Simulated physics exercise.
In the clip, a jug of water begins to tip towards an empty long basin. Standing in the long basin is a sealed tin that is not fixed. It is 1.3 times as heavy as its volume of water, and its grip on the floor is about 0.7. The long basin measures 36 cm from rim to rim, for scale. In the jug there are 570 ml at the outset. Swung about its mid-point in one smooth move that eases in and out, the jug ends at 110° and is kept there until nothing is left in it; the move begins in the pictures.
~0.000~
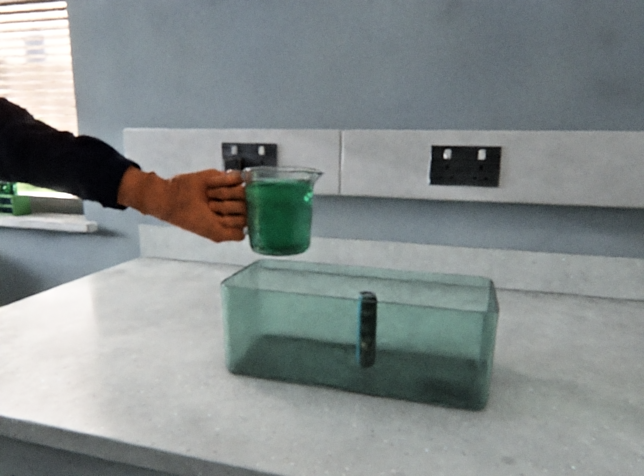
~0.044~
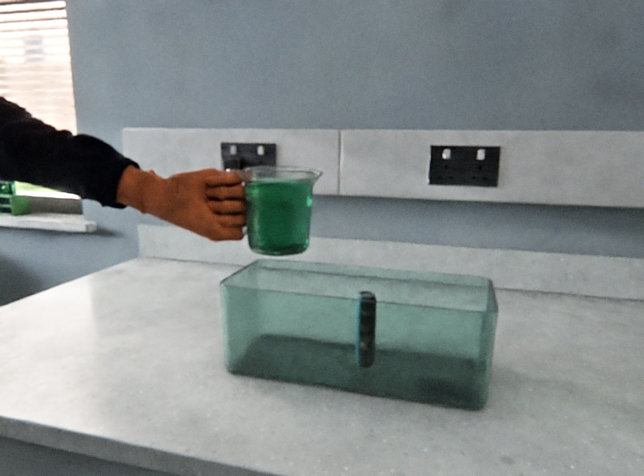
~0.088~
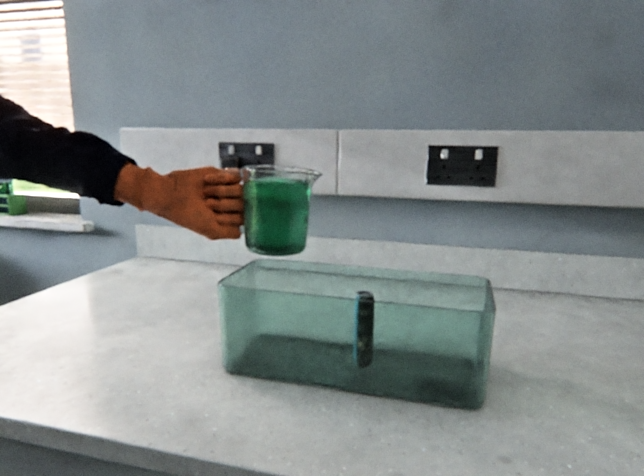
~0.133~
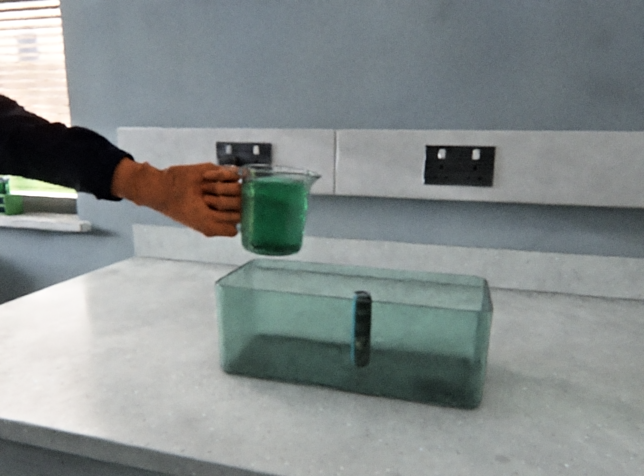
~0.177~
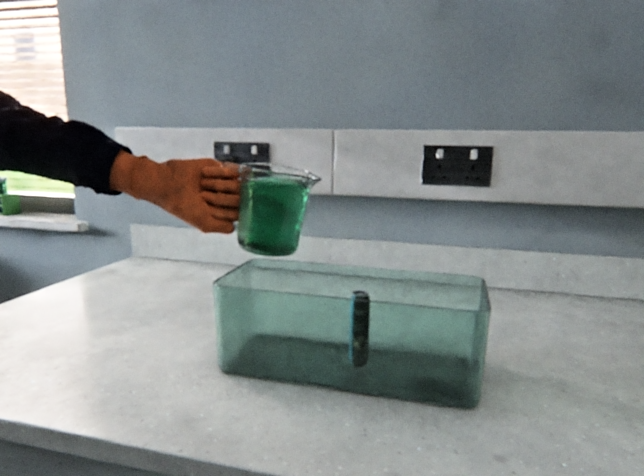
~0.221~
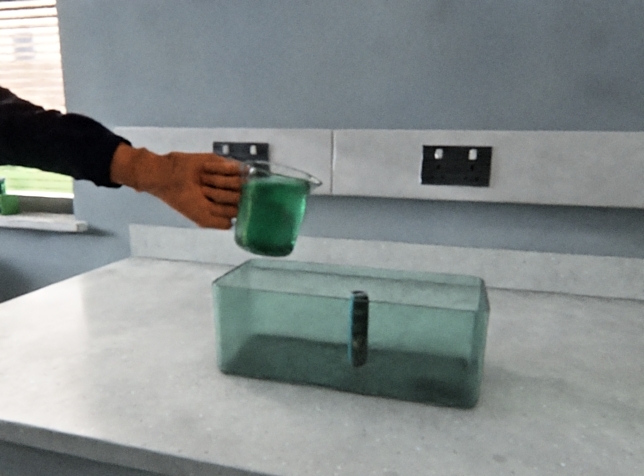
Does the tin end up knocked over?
Yes.
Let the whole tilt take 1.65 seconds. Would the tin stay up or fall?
The tin goes over.
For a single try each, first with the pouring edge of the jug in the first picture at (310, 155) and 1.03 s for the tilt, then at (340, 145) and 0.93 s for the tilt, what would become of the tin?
First it goes over; then it falls.
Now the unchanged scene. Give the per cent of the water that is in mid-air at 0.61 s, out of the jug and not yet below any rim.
Near 14 per cent of it all.
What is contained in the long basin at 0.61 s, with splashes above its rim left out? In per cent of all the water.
Roughly 9 per cent.
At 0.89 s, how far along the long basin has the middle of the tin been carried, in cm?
Around 1 cm.
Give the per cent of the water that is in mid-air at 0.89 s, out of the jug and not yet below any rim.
I'd put it at about 10 per cent of the liquid.
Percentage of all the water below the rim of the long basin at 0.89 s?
That comes to about 70 percent.
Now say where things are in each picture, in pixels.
The first picture shows tilt 0°; pouring edge (324, 172); surface from (252, 181) to (313, 183); the long basin's rim runs from (241, 272) to (495, 295); the tin's top is at (368, 297).
The second picture shows tilt 1°; pouring edge (323, 172); surface from (251, 180) to (312, 183).
The third picture shows tilt 2°; pouring edge (322, 174); surface from (250, 180) to (310, 183).
The fourth picture shows tilt 5°; pouring edge (321, 176); surface from (248, 180) to (310, 184).
The fifth picture shows tilt 8°; pouring edge (321, 179); surface from (248, 180) to (309, 184).
The sixth picture shows tilt 13°; pouring edge (323, 183); surface from (248, 180) to (312, 184).
By 0.61 s the tilt is 73° and 76 per cent is still to pour; the tin stands where it began.
By 0.89 s the tilt is 107° and 20 per cent is still to pour; the tin leans 9°.
By 1.18 s the tilt is 110° and 1 per cent is still to pour; the tin lies on its side.
By 1.50 s the tilt is 110° and 0 per cent is still to pour; the tin lies on its side.
At rest the tin lies on its side.
